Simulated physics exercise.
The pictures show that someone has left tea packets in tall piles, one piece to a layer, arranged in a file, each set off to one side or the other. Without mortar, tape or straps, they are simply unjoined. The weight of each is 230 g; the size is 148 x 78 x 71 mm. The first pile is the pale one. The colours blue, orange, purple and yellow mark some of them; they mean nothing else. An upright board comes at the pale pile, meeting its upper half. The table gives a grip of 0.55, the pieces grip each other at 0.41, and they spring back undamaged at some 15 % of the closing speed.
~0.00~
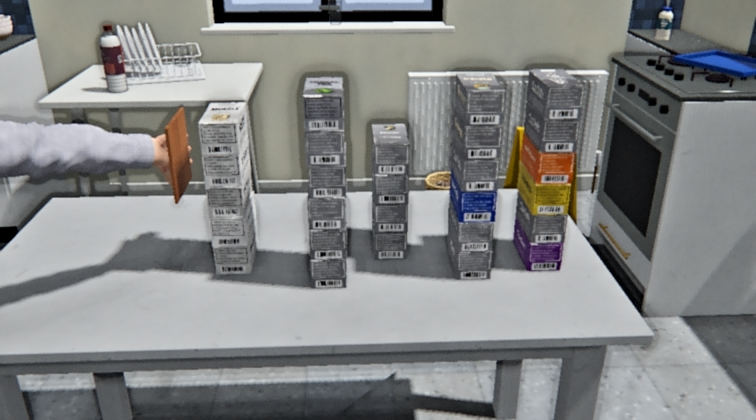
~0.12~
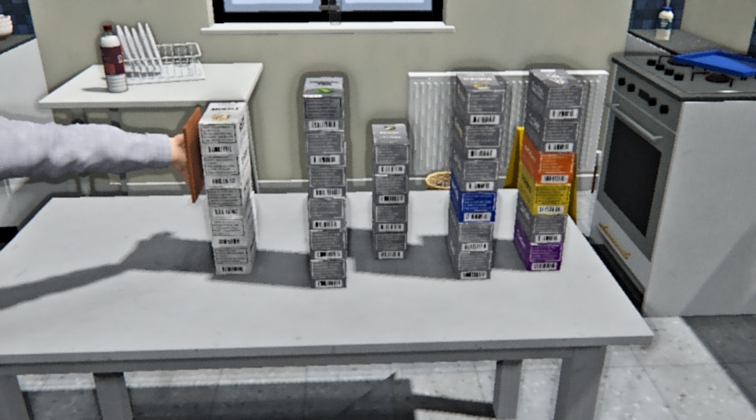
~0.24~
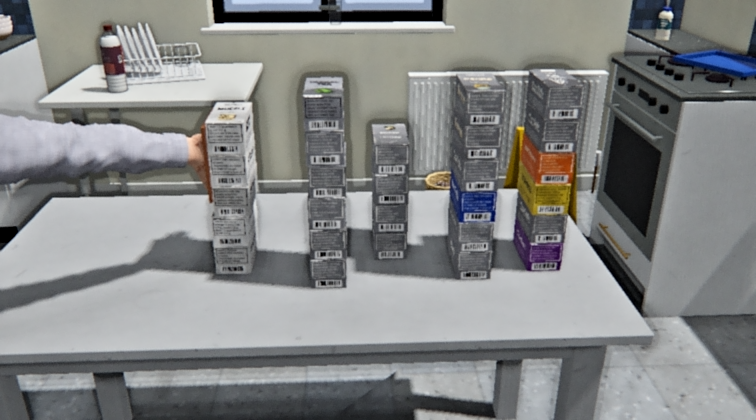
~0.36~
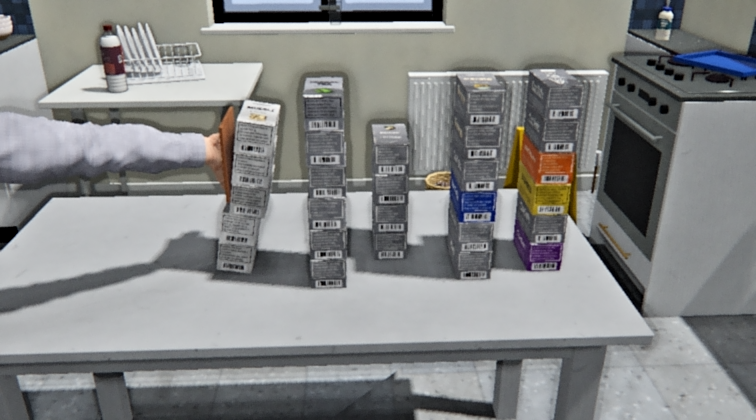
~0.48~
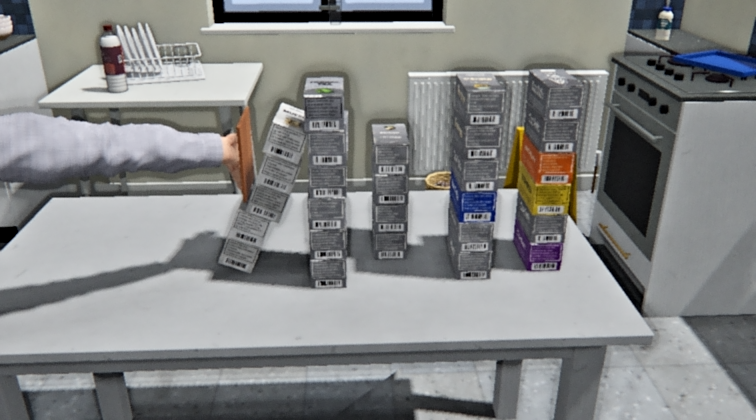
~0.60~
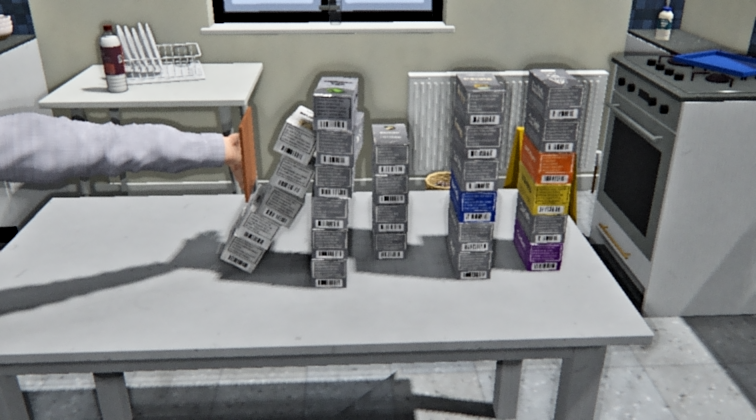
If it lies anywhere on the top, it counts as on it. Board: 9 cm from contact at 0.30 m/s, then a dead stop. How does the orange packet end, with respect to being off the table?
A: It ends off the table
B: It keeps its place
A, it ends off the table.
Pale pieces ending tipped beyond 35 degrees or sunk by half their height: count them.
5 of the pale pieces.
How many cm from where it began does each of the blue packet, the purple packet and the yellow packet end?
Distances in cm - blue: 24; purple: 8; yellow: 100.
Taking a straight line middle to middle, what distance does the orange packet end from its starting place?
I'd estimate near 112 cm.
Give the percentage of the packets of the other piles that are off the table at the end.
I'd put it at roughly 45 per cent of them.
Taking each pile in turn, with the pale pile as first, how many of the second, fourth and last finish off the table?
Pieces: Second 2, fourth 3, last 5.
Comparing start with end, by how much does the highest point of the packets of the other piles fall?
By about 27 cm, start to end.
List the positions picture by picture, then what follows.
In the first picture (places mark the middle of the side facing us), board (170, 157) 6 cm short; orange packet (556, 169); yellow packet (552, 200); blue packet (478, 208); the rest undisturbed.
In the second picture, board (188, 156) 24 mm short; orange packet (556, 169).
In the third picture, board (206, 156) 12 mm in; orange packet (556, 169).
In the fourth picture, board (223, 156) 48 mm in, top of the pale pile leaning 10°; orange packet (556, 169); the rest undisturbed.
In the fifth picture, board (240, 155) 8 cm in, top of the pale pile leaning 21°; orange packet (556, 169); one has shifted.
In the sixth picture, board (243, 155) 9 cm in, stopped, top of the pale pile leaning 26°; orange packet (556, 169); yellow packet (552, 200); blue packet (478, 208); 4 disturbed, none off the table.
After 1.48 s, 5 of the pale pile down; none of the 22 other packets off the table, 22 disturbed; orange packet leaning 10°; blue packet leaning 25°.
After 2.10 s, 5 of the pale pile down; 6 of the 22 other packets off the table; orange packet on its side; yellow packet on its side.
At rest (3.3 s), 5 of the pale pile down; 10 of the 22 other packets off the table; orange packet on its side; yellow packet on its side; purple packet on its side.
